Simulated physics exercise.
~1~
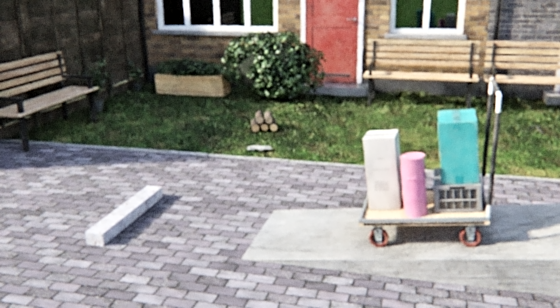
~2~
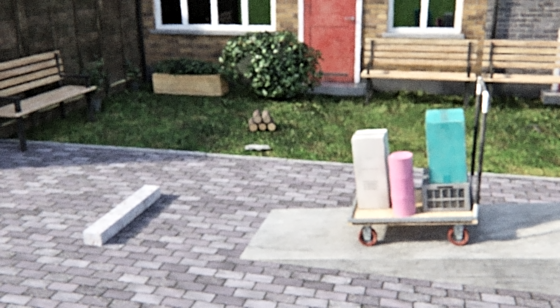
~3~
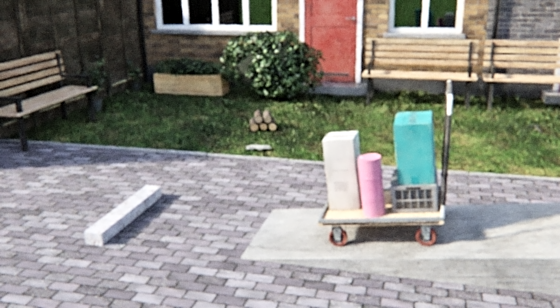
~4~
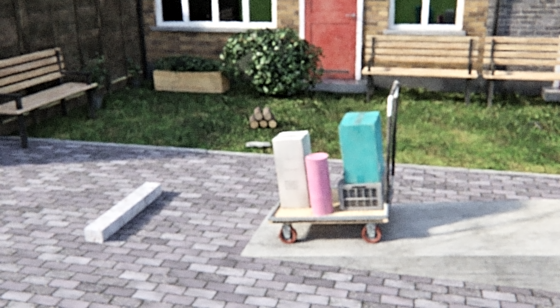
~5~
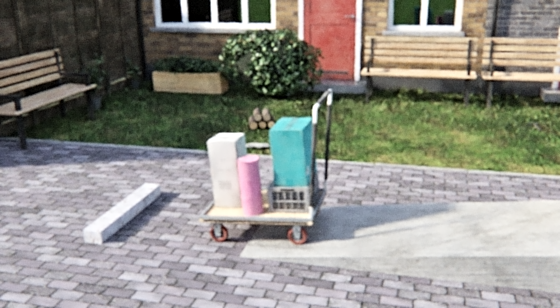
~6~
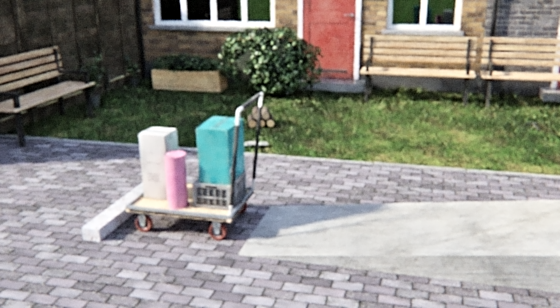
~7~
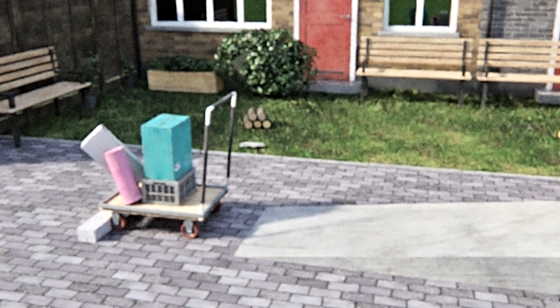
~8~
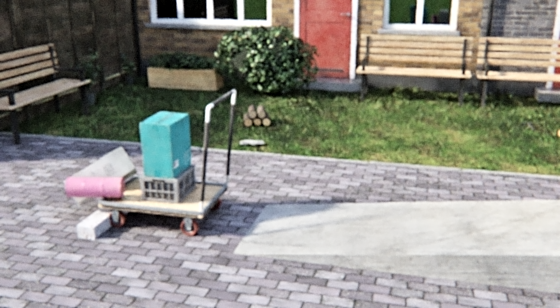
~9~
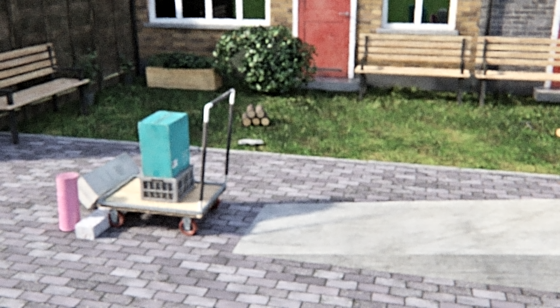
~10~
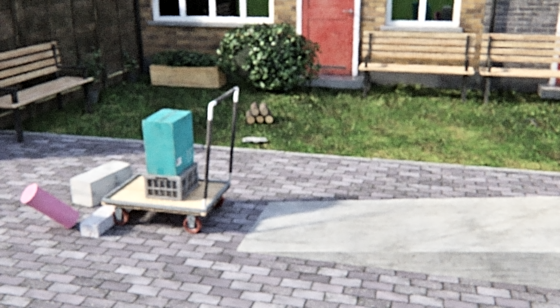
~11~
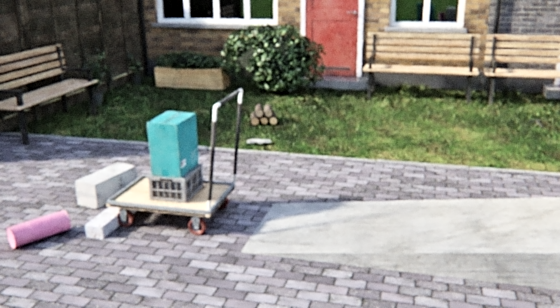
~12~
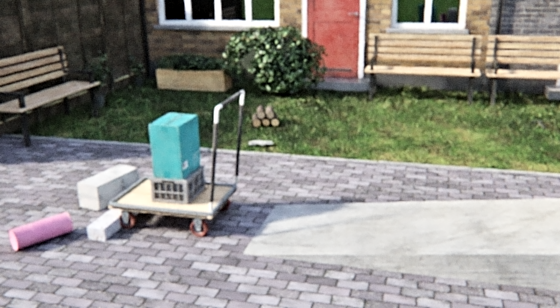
Flat trolley rolling left into a kerb, white box and pink canister tumbling off while turquoise box and grey crate stay aboard.
